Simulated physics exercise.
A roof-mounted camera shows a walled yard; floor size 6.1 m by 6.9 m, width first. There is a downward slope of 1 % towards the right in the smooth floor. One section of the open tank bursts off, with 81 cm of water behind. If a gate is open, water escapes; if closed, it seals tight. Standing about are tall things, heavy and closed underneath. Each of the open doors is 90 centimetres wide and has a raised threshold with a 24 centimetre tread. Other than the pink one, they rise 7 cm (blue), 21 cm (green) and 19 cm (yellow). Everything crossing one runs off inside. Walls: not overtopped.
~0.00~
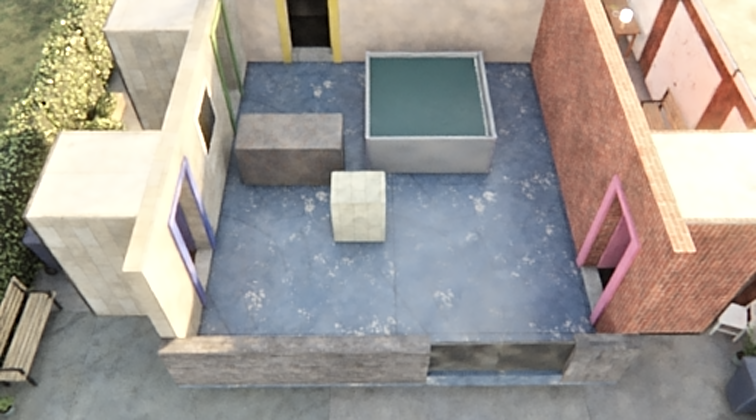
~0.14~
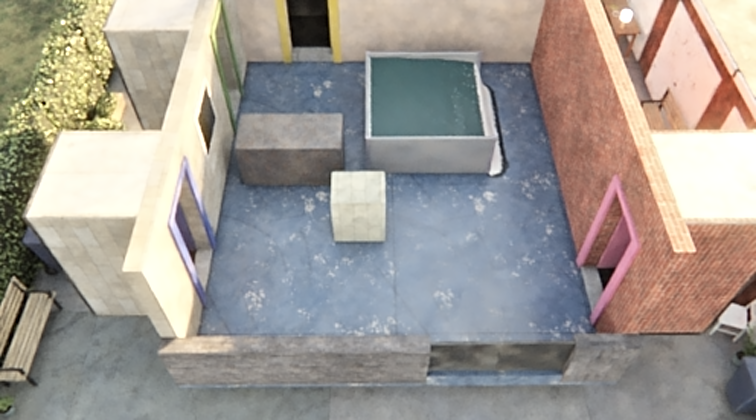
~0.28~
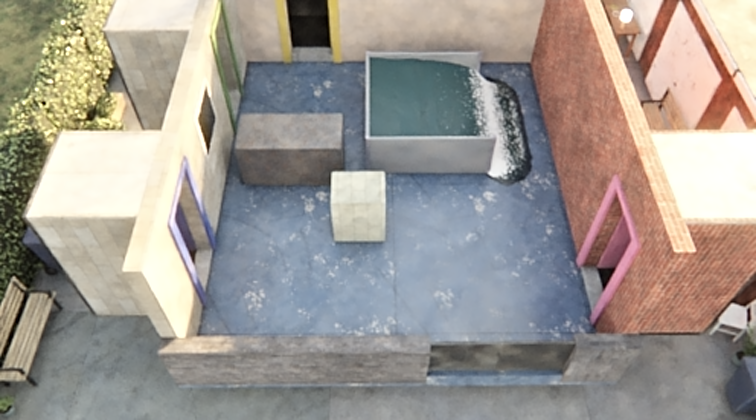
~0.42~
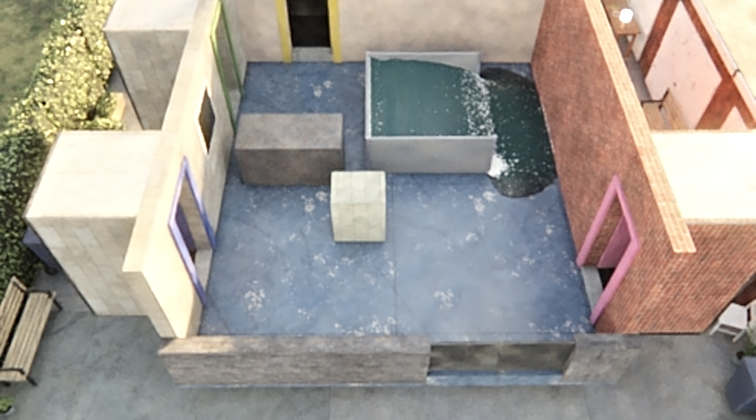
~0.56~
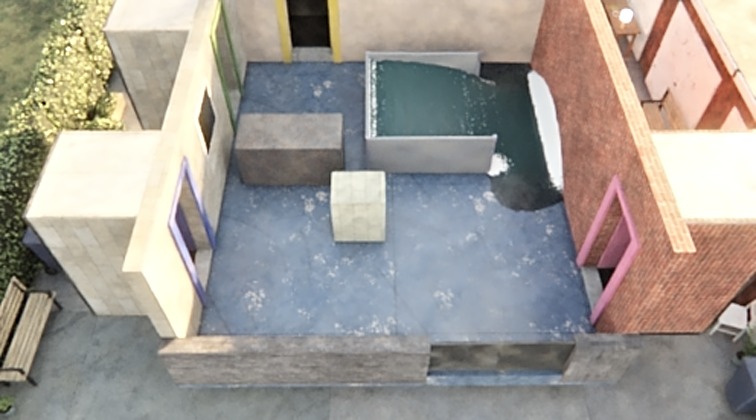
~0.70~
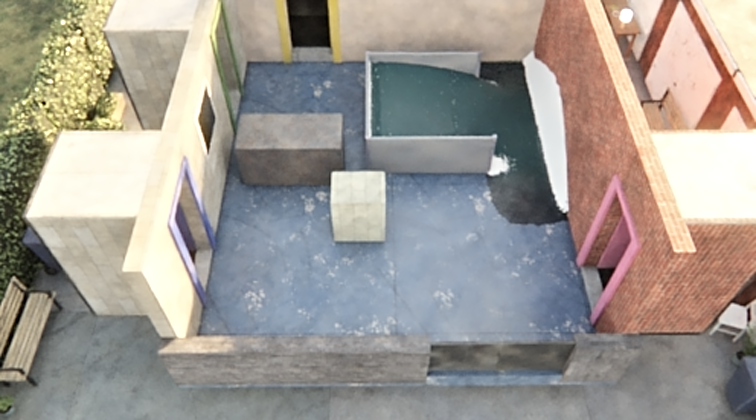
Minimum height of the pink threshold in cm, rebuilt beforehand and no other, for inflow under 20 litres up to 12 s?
13.5 cm.
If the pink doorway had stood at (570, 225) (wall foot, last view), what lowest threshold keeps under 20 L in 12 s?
13.5 cm.
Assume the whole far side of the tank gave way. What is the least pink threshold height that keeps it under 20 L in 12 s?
Then the minimum is about 12.5 cm.
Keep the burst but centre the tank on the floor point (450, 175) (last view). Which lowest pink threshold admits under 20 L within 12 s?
In that case about 14.0 cm.
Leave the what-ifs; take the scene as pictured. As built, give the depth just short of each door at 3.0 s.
Depth (cm): Pink 9 / blue 0 / green 5 / yellow 16.
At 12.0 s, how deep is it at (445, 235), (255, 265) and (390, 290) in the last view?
About 8, 10 and 10 cm.
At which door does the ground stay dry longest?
Door: Blue.
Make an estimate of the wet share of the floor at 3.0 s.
Close to 55 per cent is wet.
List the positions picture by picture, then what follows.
In the first frame, still water, 81 cm deep, in the open tank at (427, 96); the pink door at (604, 257) is dry.
In the second frame, water pours out at (481, 115) and has run 0.3 m, to (501, 155); about 11 cm deep outside, 81 cm at the back.
In the third frame, the gap is at (481, 118), the front 0.8 m out at (526, 151); the back of the open tank holds 81 cm.
In the fourth frame, the front is at (555, 167), 1.3 m from the gap at (481, 119); 3.8 m2 of floor is wet, 78 cm left at the back.
In the fifth frame, the gap is at (481, 119), the front 1.4 m out at (562, 197); the back of the open tank holds 70 cm.
In the sixth frame, water pours out at (481, 120) and has run 1.7 m, to (567, 216); about 18 cm deep outside, 70 cm at the back; the pink door at (604, 257), 3.9 m from the gap, is still 1.5 m from the nearest water.
After 1.4 s water covers 20 % of the floor, deepest (70 cm) near (524, 63); 5 cm at the pink door, 0 litres in over its 8 cm threshold.
After 3.0 s water covers 55 % of the floor, deepest (51 cm) near (248, 62); 9 cm at the pink door, 1 litre in over its 8 cm threshold.
After 12.0 s water covers 100 % of the floor, deepest (16 cm) near (588, 338); 12 cm at the pink door, 111 litres in over its 8 cm threshold.
At the pink door as built, the water arrived by 1.3 s and peaked near 15 cm at 7.4 s.
Run again over the same 12 s with other heights there, 42 litres in over 11.5 cm, 9 litres over 16 cm. The limit of 20 litres is kept from about 13.5 cm up.
